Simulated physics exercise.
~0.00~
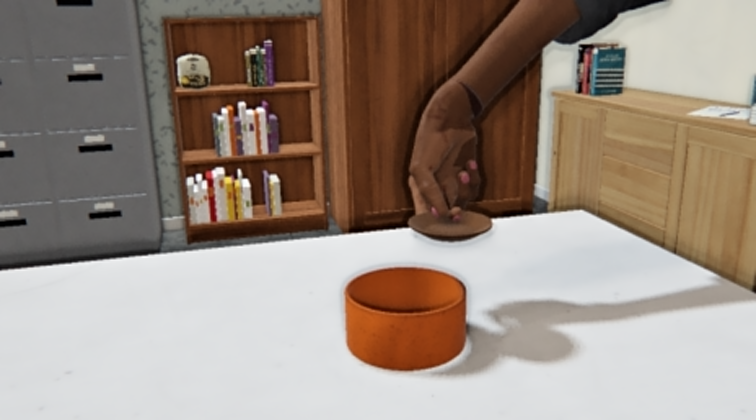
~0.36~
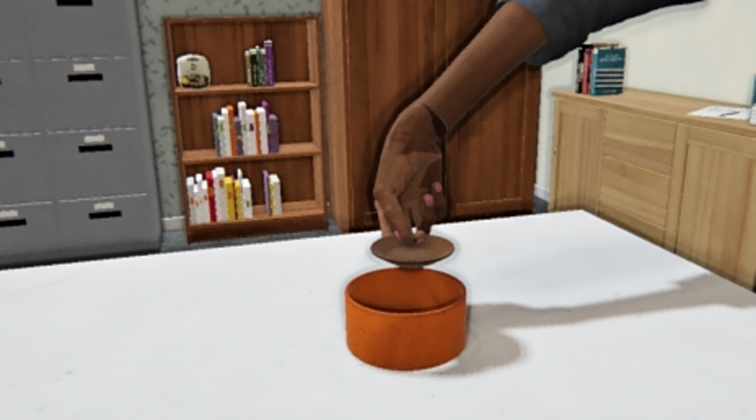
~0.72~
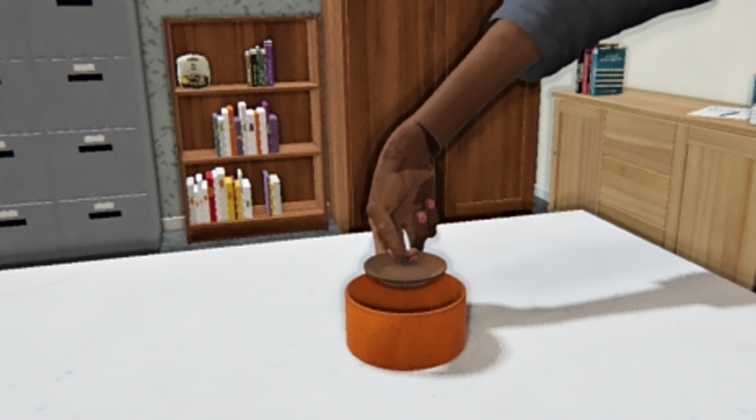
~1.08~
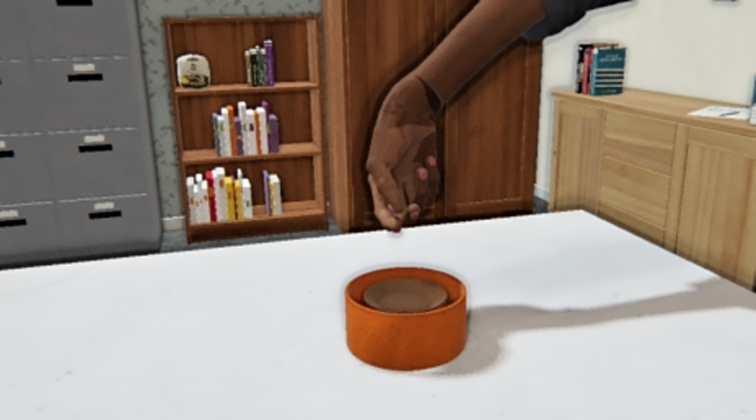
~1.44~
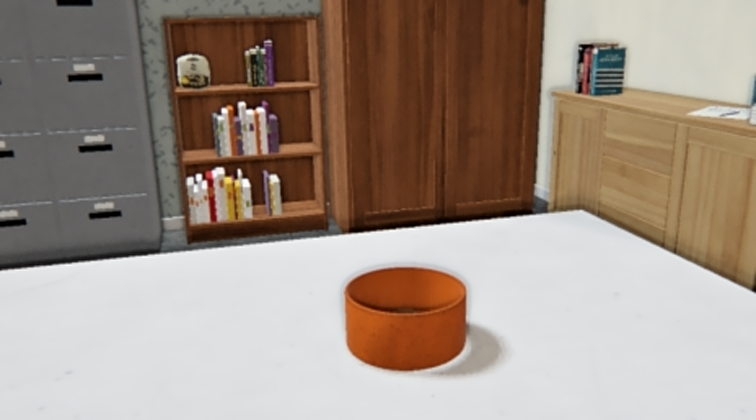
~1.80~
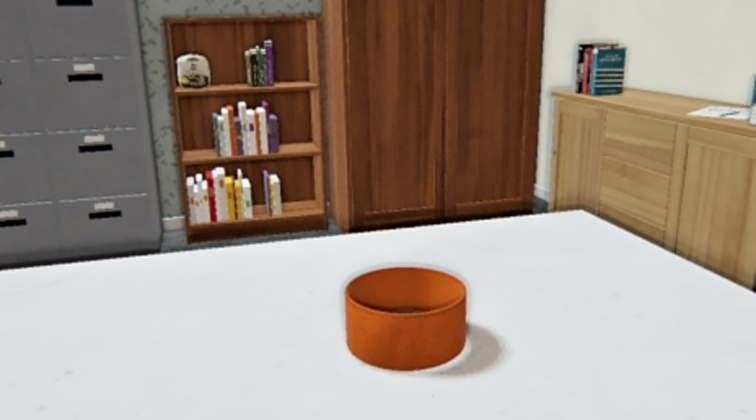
The clip shows a hand carrying a brown saucer left and down over an open orange cylindrical container on a white table, then letting go and withdrawing as the saucer slips past the rim and drops inside, where it stays.
